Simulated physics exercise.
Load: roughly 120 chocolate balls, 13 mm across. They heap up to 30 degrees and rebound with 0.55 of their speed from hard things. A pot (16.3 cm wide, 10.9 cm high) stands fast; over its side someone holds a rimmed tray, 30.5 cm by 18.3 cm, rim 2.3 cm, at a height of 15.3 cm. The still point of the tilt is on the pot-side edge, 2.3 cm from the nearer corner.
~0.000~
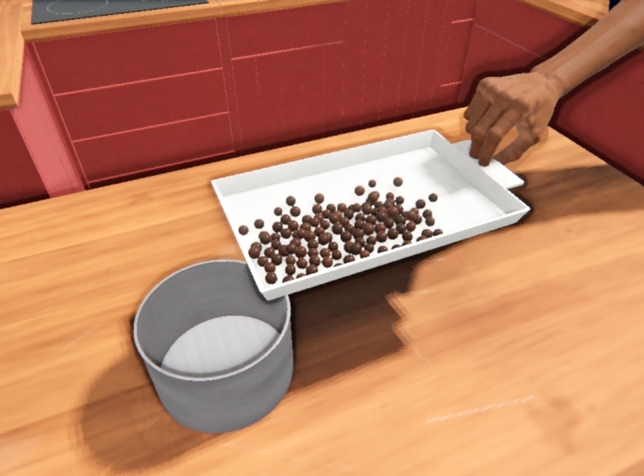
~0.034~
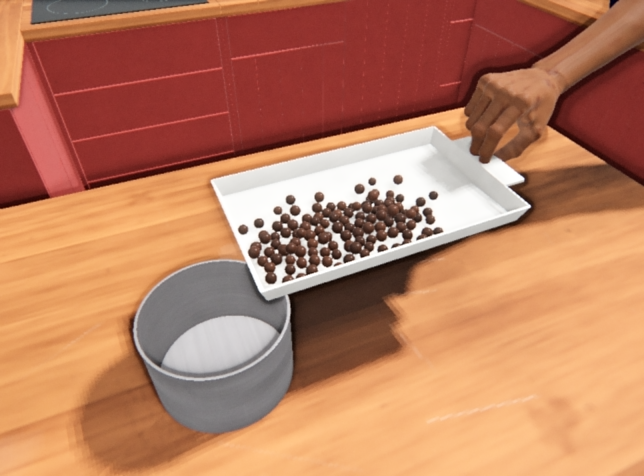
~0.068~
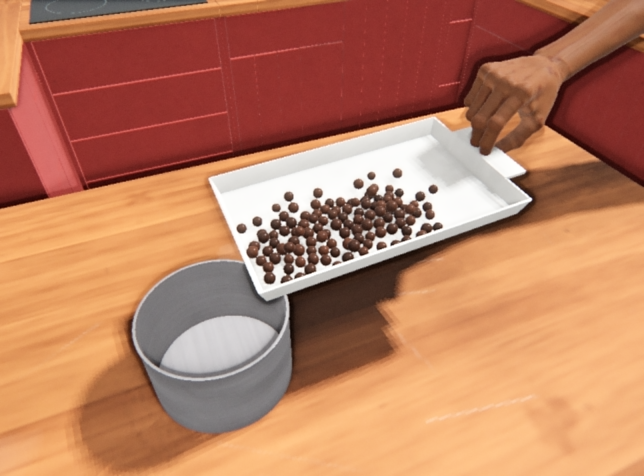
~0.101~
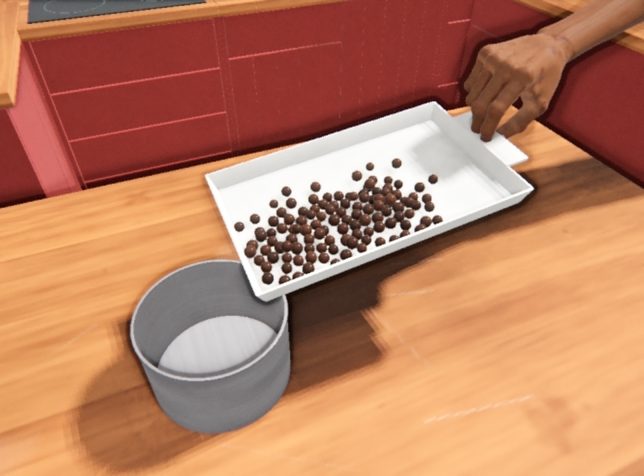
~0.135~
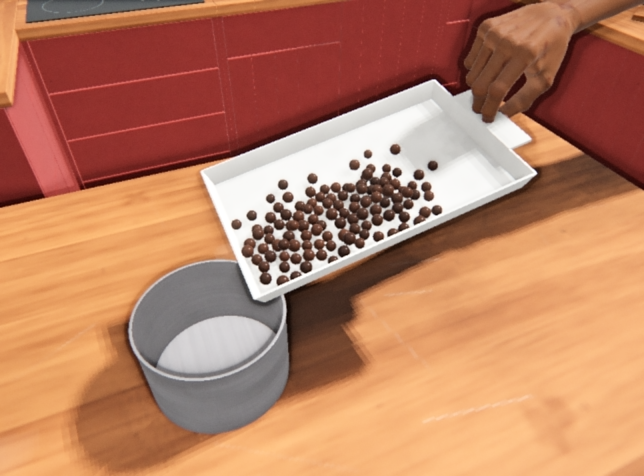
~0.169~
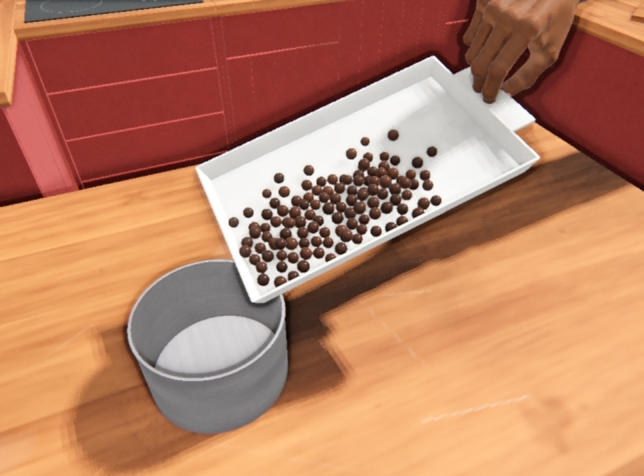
At first, a hand holds a white rimmed tray of small dark brown balls almost level, its near-left corner over the rim of a grey pot on a wooden counter. The hand then raises the right end, slowly and then faster, tilting the tray down toward the motionless pot while the balls stay clustered.
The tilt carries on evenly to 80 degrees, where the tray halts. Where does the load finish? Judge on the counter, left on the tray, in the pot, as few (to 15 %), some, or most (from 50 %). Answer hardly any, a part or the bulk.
Counter: A part, tray: Hardly any, pot: The bulk.
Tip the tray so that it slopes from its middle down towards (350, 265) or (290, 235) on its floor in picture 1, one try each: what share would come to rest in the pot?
Some 25 and 80 per cent.
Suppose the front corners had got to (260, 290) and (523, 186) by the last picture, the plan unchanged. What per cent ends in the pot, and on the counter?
Pot 40, counter 60.
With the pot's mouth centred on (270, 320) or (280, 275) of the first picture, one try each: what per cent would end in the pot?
Some 75 and 0 per cent.
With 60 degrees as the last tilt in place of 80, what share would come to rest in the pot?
In that case some 40 per cent.
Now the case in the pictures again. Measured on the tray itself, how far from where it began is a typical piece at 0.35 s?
About 2 cm.
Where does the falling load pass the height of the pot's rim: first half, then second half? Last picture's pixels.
First near (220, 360), later near (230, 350).
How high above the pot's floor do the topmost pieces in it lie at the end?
Some 2.5 cm.
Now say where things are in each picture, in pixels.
The first frame shows tray tilt 0 degrees, front corners at (266, 284) and (520, 207); middle of the pieces at (350, 229); pot at (213, 313).
The second frame shows tray tilt 1 degrees, front corners at (266, 284) and (521, 204); middle of the pieces at (350, 228).
The third frame shows tray tilt 3 degrees, front corners at (264, 285) and (522, 197), lowest corner left front; middle of the pieces at (348, 225).
The fourth frame shows tray tilt 7 degrees, front corners at (262, 287) and (523, 187), lowest corner left front; middle of the pieces at (347, 220).
The fifth frame shows tray tilt 13 degrees, front corners at (259, 289) and (526, 171), lowest corner left front; middle of the pieces at (344, 214).
The sixth frame shows tray tilt 19 degrees, front corners at (257, 292) and (528, 156), lowest corner left front; middle of the pieces at (341, 207); pot at (208, 313). The tray's pace is about 175 degrees a second.
Then, at 0.35 s, tilt 51 degrees; the tray holds 100 %, the pot 0 %.
After 0.48 s, tilt 73 degrees; the tray holds 100 %, the pot 0 %.
Then, at 0.73 s, tilt 80 degrees; the tray holds 20 %, the pot 45 %.
In the end, at 1.9 s, counter 25 %, tray 5 %, pot 75 %.
